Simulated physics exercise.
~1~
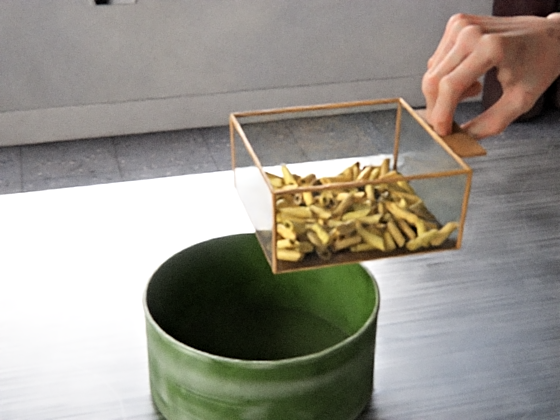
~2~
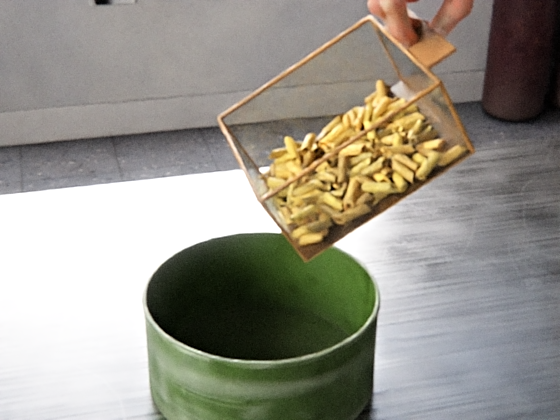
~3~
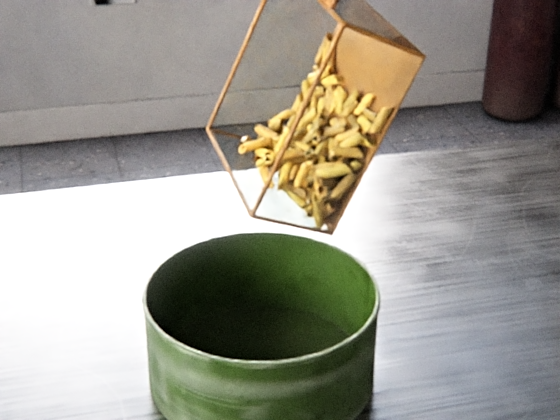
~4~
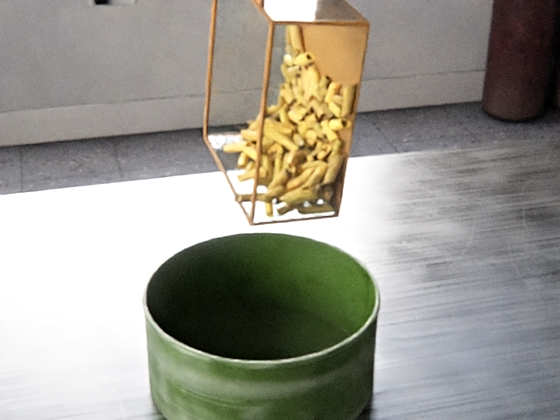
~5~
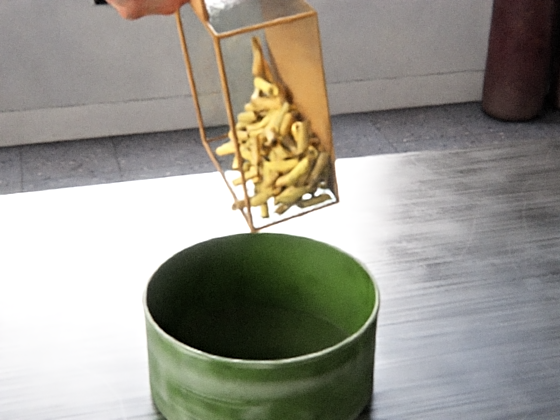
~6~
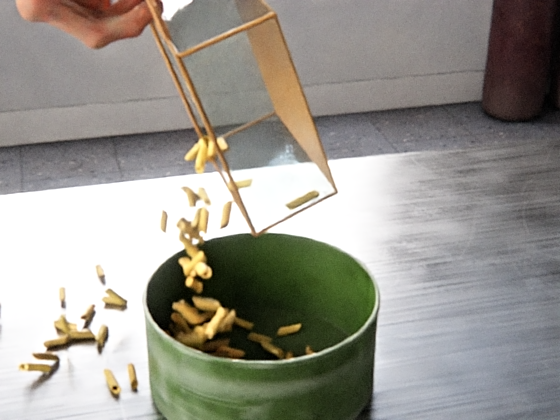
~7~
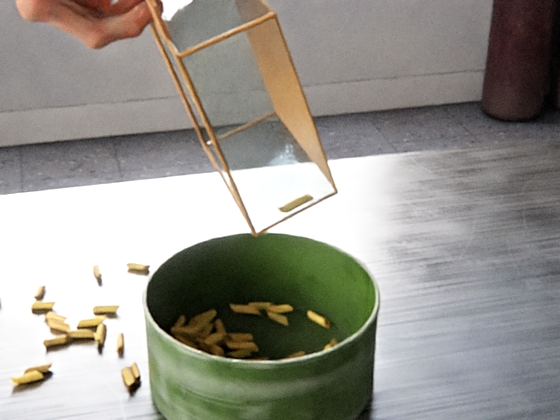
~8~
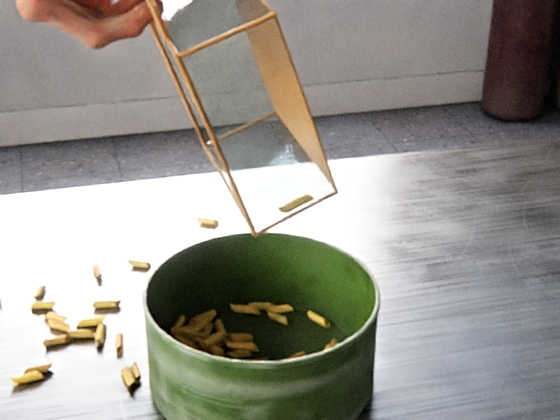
A hand tips pasta from a clear box into a green pot, spilling some left.
